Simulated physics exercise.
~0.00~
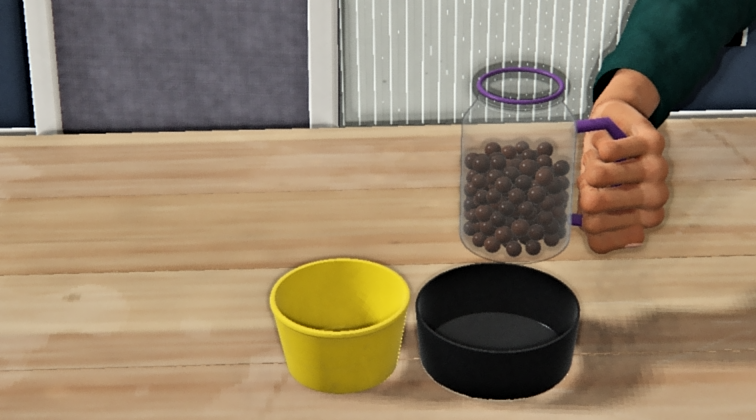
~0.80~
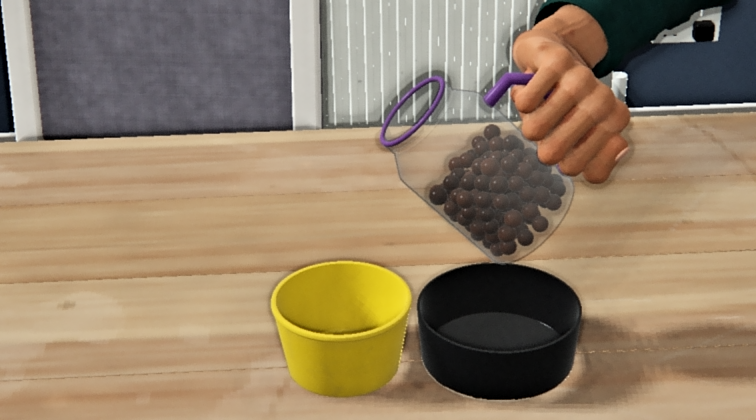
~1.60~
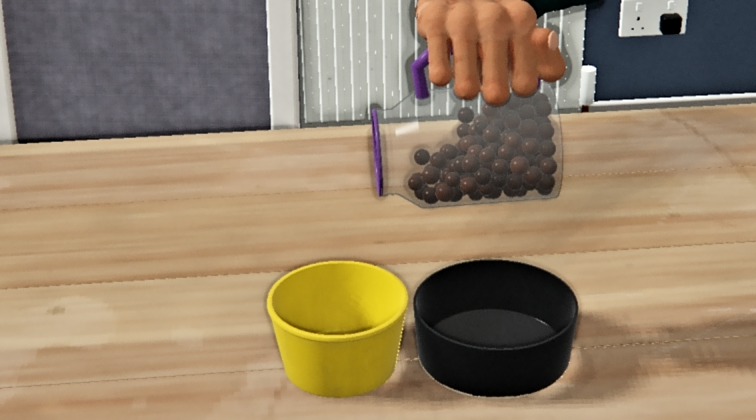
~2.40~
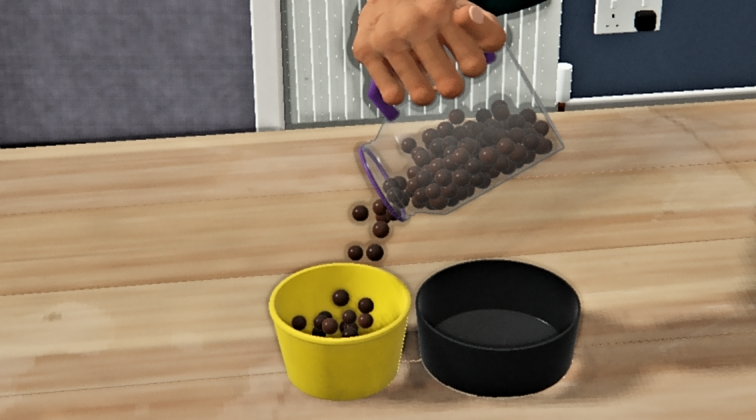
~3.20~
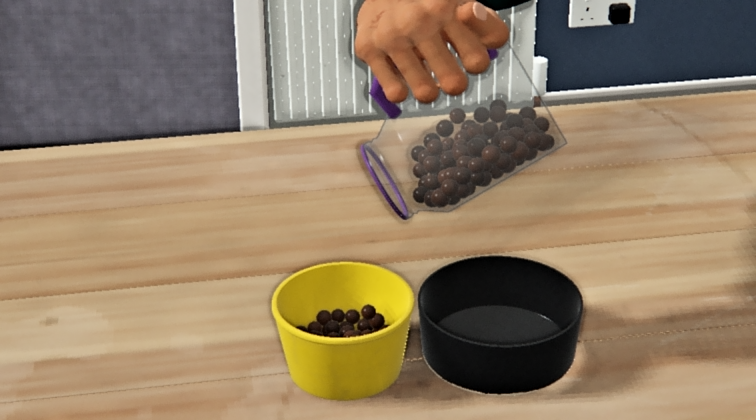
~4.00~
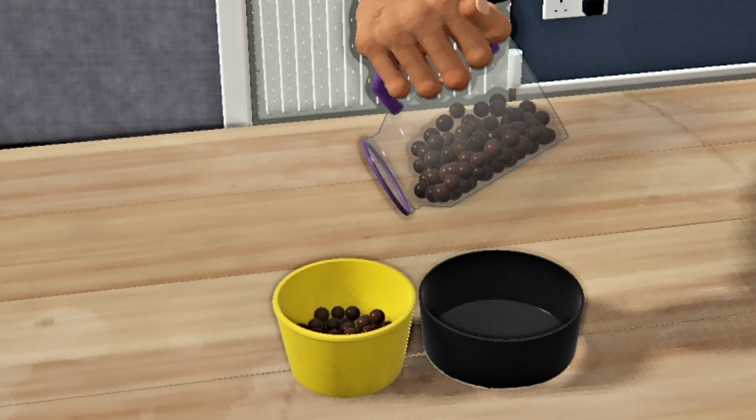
A hand tips a clear jar, pouring some chocolate balls into only the yellow dish.
